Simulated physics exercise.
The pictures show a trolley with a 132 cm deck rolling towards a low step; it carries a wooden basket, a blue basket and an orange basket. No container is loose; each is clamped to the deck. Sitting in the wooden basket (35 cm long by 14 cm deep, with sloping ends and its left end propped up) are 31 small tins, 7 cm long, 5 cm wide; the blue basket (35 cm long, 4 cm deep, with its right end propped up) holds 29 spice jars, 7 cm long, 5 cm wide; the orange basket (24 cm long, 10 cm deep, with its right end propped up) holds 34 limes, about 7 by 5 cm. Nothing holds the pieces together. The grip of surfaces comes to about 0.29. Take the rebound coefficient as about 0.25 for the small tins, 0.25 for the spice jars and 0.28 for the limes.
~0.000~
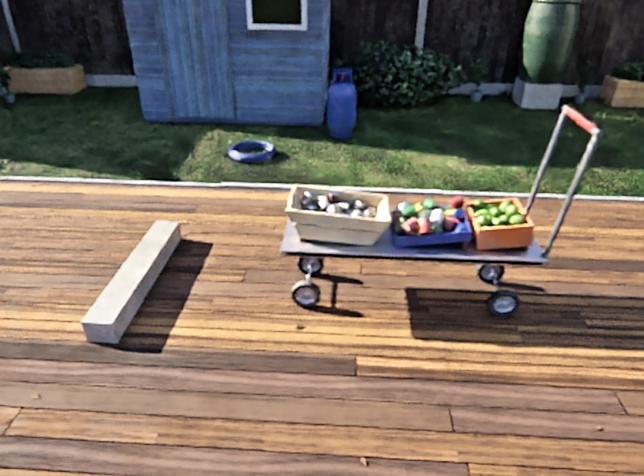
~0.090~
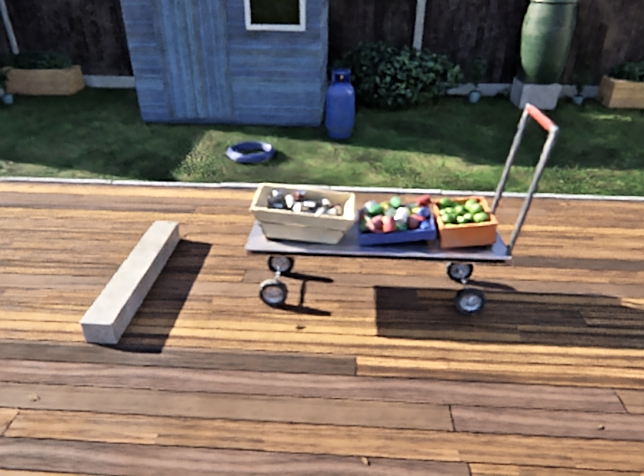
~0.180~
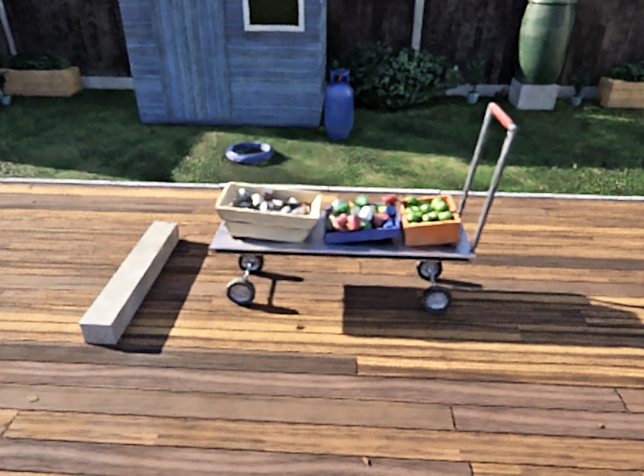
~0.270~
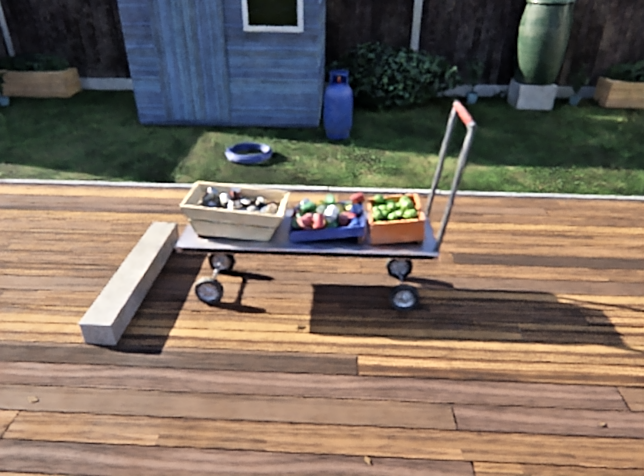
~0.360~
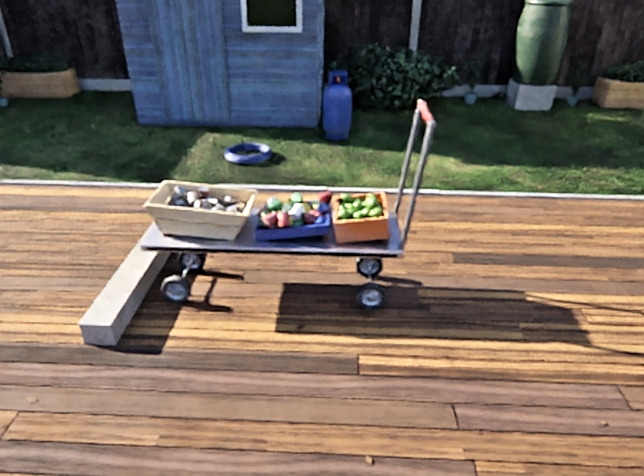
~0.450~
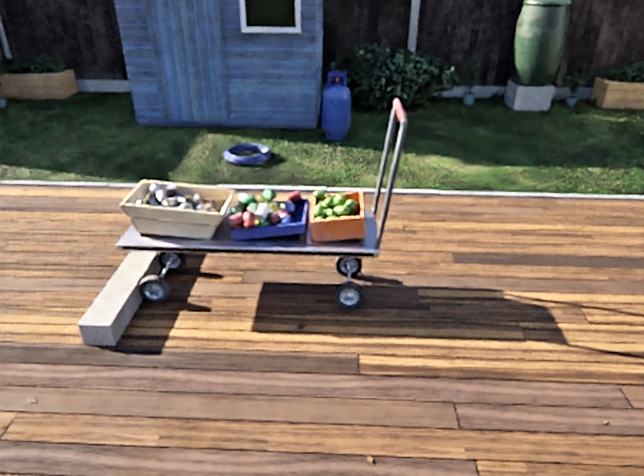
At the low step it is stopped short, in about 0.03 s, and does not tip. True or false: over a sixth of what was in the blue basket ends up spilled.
True.
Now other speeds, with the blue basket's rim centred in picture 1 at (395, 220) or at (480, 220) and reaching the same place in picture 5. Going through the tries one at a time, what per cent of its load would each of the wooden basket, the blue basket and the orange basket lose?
Wooden basket: 0 / 20 percent; blue basket: 20 / 20 percent; orange basket: 10 / 10 percent.
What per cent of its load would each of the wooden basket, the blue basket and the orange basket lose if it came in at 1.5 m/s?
Then the wooden basket sheds 0 per cent of its load, the blue basket 30 per cent, and the orange basket 10 per cent.
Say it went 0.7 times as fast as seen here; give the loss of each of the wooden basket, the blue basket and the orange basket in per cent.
Wooden basket 0, blue basket 20, orange basket 10 per cent.
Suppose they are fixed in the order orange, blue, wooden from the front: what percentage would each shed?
Wooden basket 0 %, blue basket 30 %, orange basket 10 %.
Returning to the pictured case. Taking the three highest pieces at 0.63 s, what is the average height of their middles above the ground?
Their middles average near 60 cm high.
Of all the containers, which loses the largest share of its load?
The blue basket is the one.
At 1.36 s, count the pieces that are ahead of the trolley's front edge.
I count about 1 pieces out front at that moment.
After 0.51 s, the wooden basket has all 31, the blue basket is down by 4 of 29 and the orange basket has all 34.
After 0.63 s, the wooden basket has all 31, the blue basket is down by 6 of 29 and the orange basket is down by 4 of 34.
After 0.86 s, the wooden basket is down by 1 of 31, the blue basket is down by 9 of 29 and the orange basket is down by 5 of 34.
Outcome (at 1.36 s), the wooden basket is down by 1 of 31, the blue basket is down by 11 of 29 and the orange basket is down by 5 of 34. Asked share, 11 of 29, 38 per cent.
